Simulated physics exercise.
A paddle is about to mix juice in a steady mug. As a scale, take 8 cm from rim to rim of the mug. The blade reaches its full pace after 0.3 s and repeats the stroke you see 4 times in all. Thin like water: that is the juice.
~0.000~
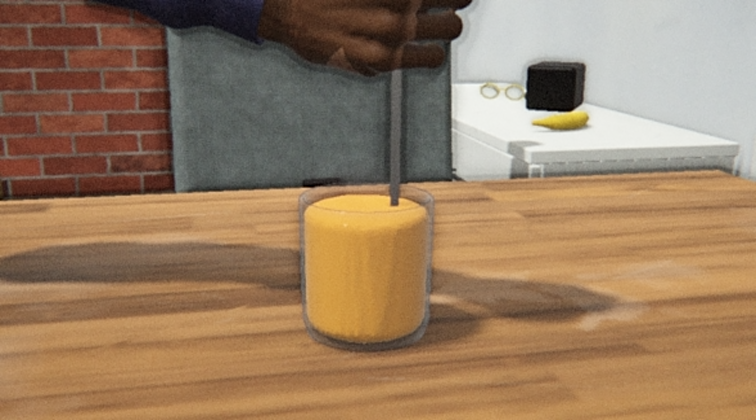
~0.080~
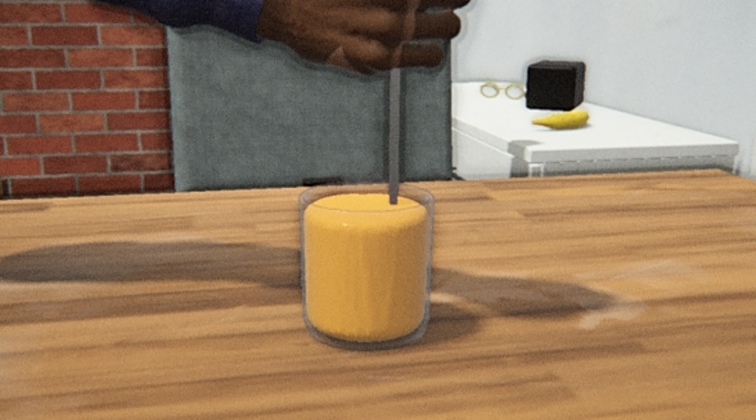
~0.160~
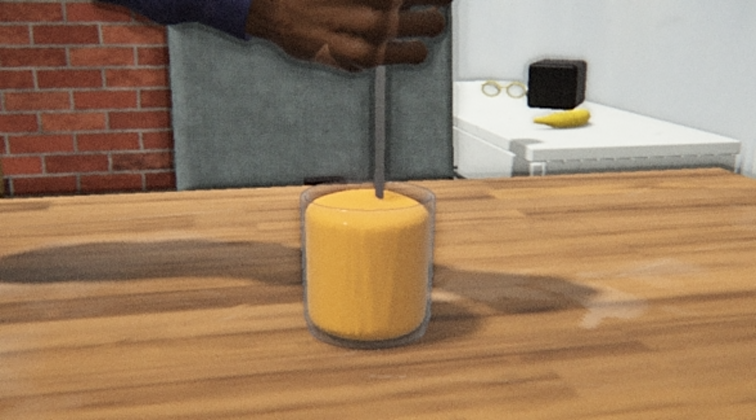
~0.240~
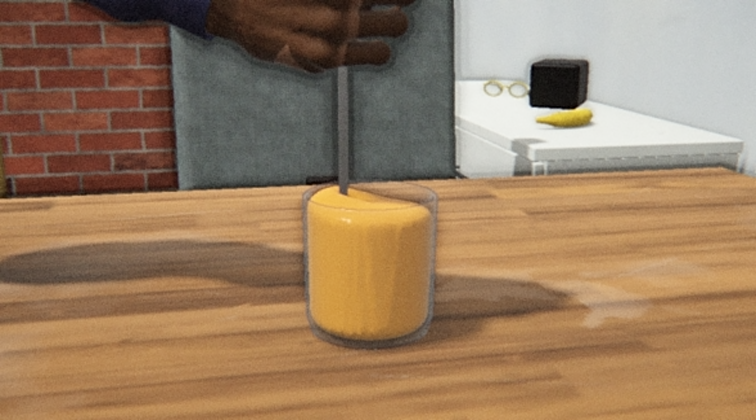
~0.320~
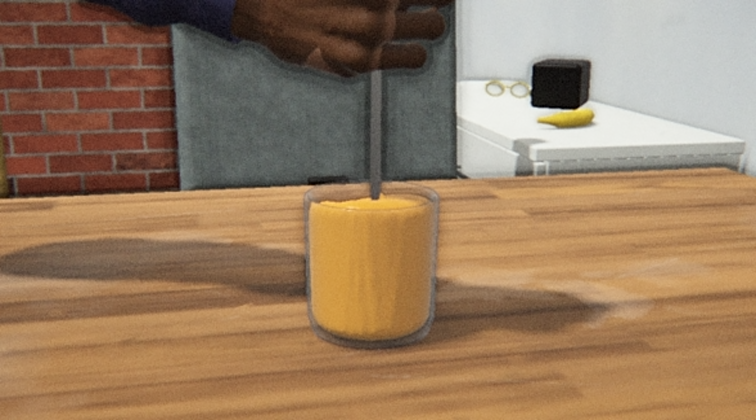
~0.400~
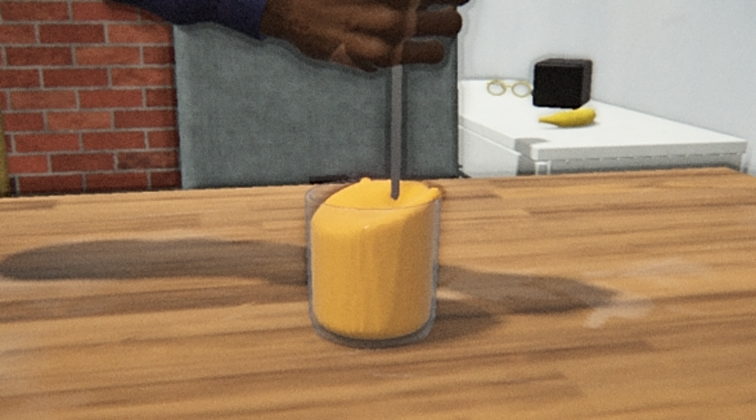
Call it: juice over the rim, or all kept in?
Over the rim.
After 0.62 s 8 ml is over the rim.
After 0.83 s 14 ml is over the rim.
After 1.04 s 19 ml is over the rim.
After 1.26 s 18 ml is over the rim.
In the end 18 ml is over the rim.
